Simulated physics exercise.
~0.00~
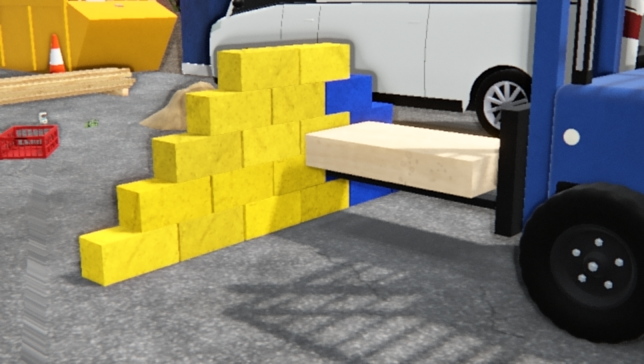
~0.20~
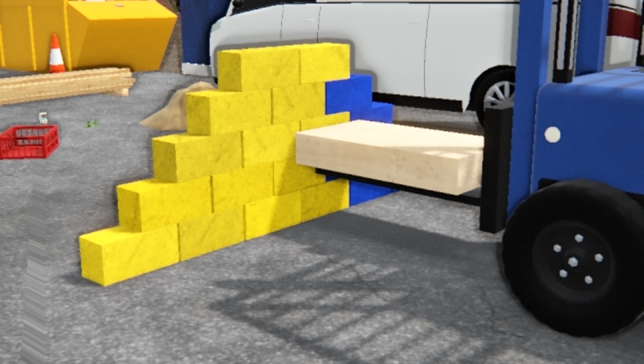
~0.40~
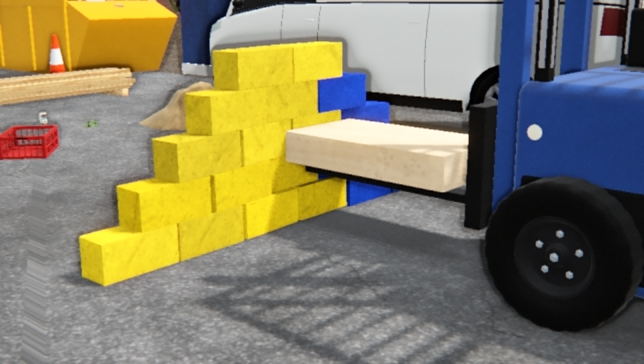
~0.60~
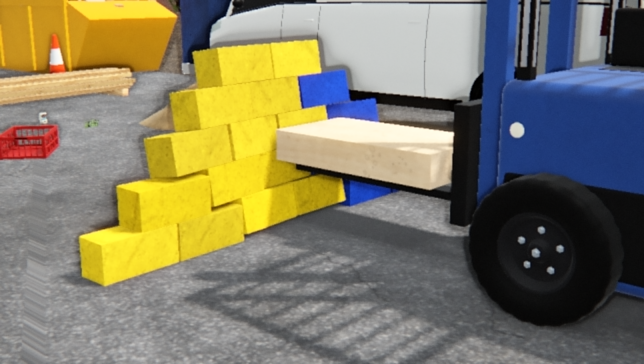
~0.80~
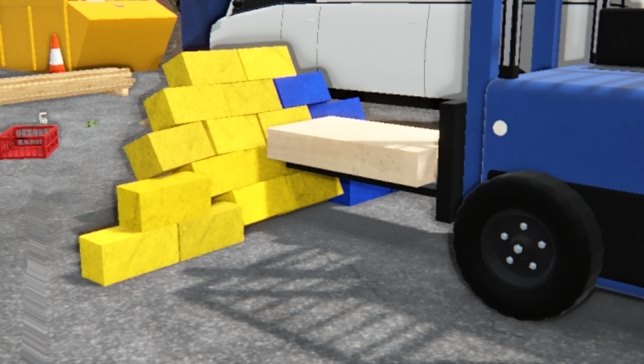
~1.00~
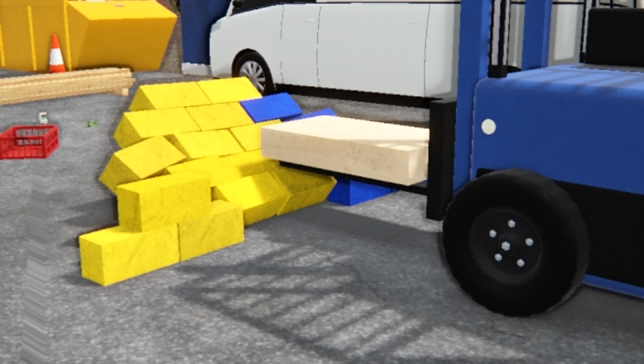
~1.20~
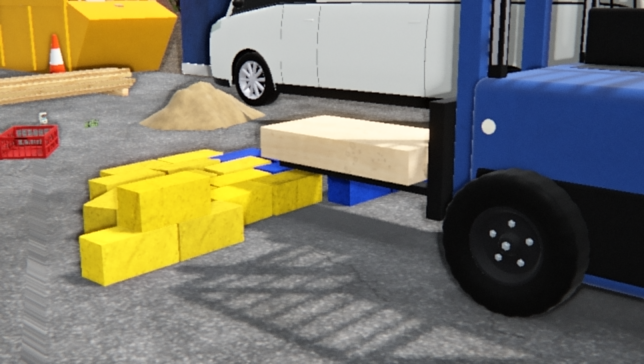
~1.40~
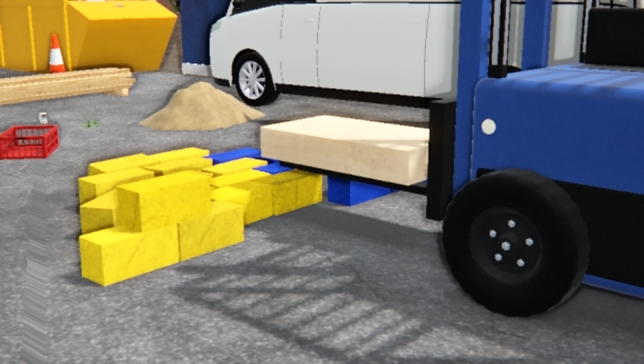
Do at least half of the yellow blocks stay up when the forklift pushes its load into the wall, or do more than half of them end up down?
More than half of the yellow blocks end up down. Most of them topple over into a low heap, and only a few at the near end of the wall are left standing.
